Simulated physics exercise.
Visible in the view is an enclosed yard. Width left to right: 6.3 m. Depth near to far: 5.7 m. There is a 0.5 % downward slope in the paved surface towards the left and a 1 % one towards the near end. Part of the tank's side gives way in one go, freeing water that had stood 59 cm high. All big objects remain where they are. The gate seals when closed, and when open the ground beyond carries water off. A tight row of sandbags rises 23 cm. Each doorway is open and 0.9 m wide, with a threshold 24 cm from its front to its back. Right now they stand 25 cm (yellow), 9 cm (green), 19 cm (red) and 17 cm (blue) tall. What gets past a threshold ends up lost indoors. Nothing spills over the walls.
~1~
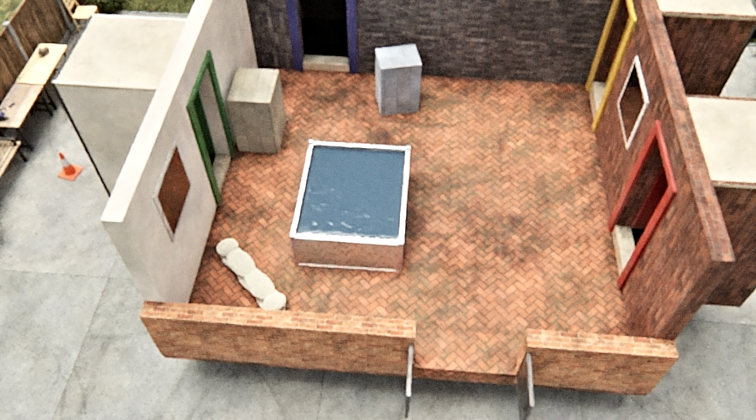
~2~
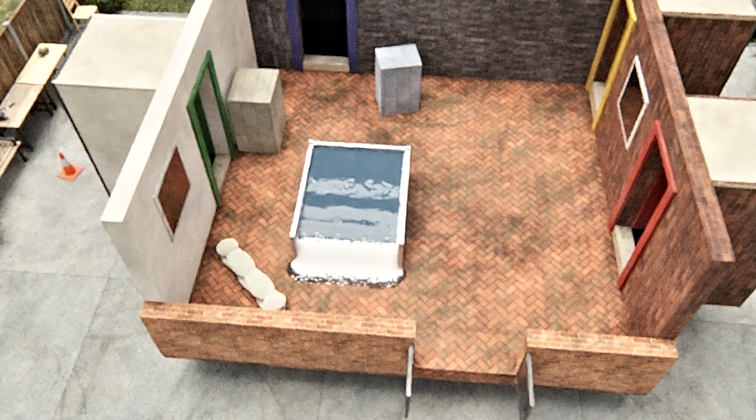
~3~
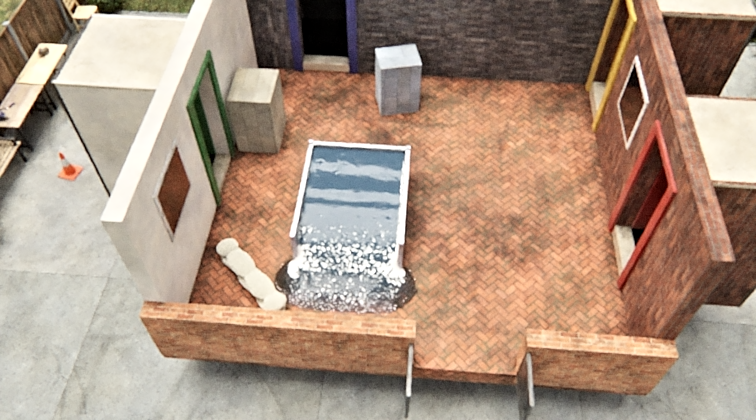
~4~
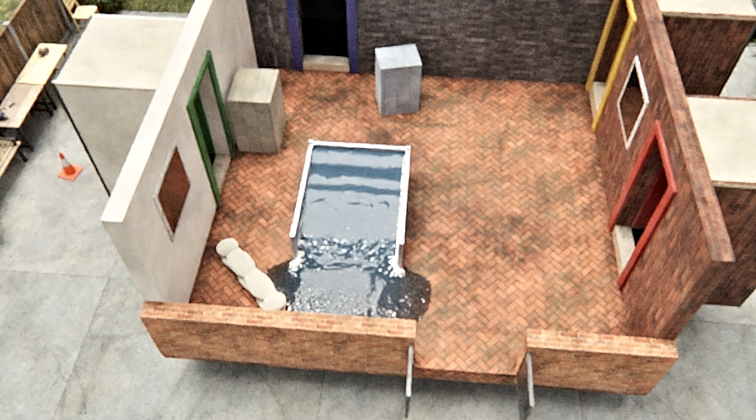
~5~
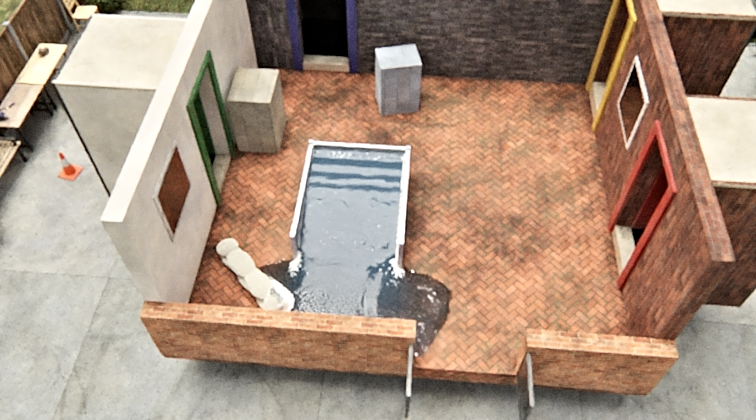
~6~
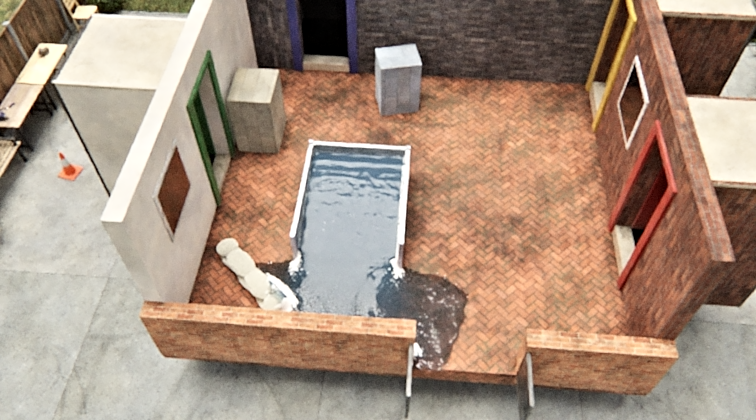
Water bursting from the near side of a raised tank, foaming onto brick paving and spreading along a low wall to the right.
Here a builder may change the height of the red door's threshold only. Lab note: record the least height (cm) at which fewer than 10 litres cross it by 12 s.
Least height: 6.5 cm.
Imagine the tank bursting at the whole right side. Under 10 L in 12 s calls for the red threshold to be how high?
Roughly 23 cm.
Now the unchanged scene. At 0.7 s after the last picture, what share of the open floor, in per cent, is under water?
I'd say near 15 percent is wet.
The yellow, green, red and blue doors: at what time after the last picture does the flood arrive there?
Yellow: 4.0 s; green: 1.8 s; red: 2.2 s; blue: 4.0 s.
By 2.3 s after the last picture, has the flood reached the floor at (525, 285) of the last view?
At that moment it's submerged.
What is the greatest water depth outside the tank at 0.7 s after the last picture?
About 42 cm at most.
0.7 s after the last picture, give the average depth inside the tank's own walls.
Roughly 27 cm on average.
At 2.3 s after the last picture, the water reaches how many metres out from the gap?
I make it some 4.2 m.
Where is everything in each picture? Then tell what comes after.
The first frame shows still water, 59 cm deep, in the tank at (354, 193); the red door at (636, 216) is dry.
In the second frame, the front is at (298, 275), 0.3 m from the gap at (348, 257); 0.3 m2 of floor is wet, 59 cm left at the back.
In the third frame, water pours out at (348, 258) and has run 0.7 m, to (321, 305); about 10 cm deep outside, 59 cm at the back.
In the fourth frame, the gap is at (348, 258), the front 1.2 m out at a hidden place; the back of the tank holds 58 cm.
In the fifth frame, water pours out at (348, 258) and has run 1.4 m, to a hidden place; about 9 cm deep outside, 50 cm at the back.
In the sixth frame, the front is at a hidden place, 1.7 m from the gap at (348, 259); 3.1 m2 of floor is wet, 50 cm left at the back; 2.9 m in a straight line remain to the red door at (636, 216).
Then, 0.7 s after the last picture water covers 15 % of the floor, deepest (42 cm) near (332, 344); it has not reached the red door.
Then, 2.3 s after the last picture water covers 40 % of the floor, deepest (23 cm) near (200, 268); 7 cm at the red door, 0 litres in over its 19 cm threshold.
Then, 11.3 s after the last picture water covers 95 % of the floor, deepest (8 cm) near (180, 333); 3 cm at the red door, 0 litres in over its 19 cm threshold.
At the red door as built, the water peaked near 11 cm, 2.5 s after the last picture.
Run again over the same 12 s with other heights there, 14 litres in over 6 cm, 5 litres over 8 cm. The limit of 10 litres is kept from about 6.5 cm up.
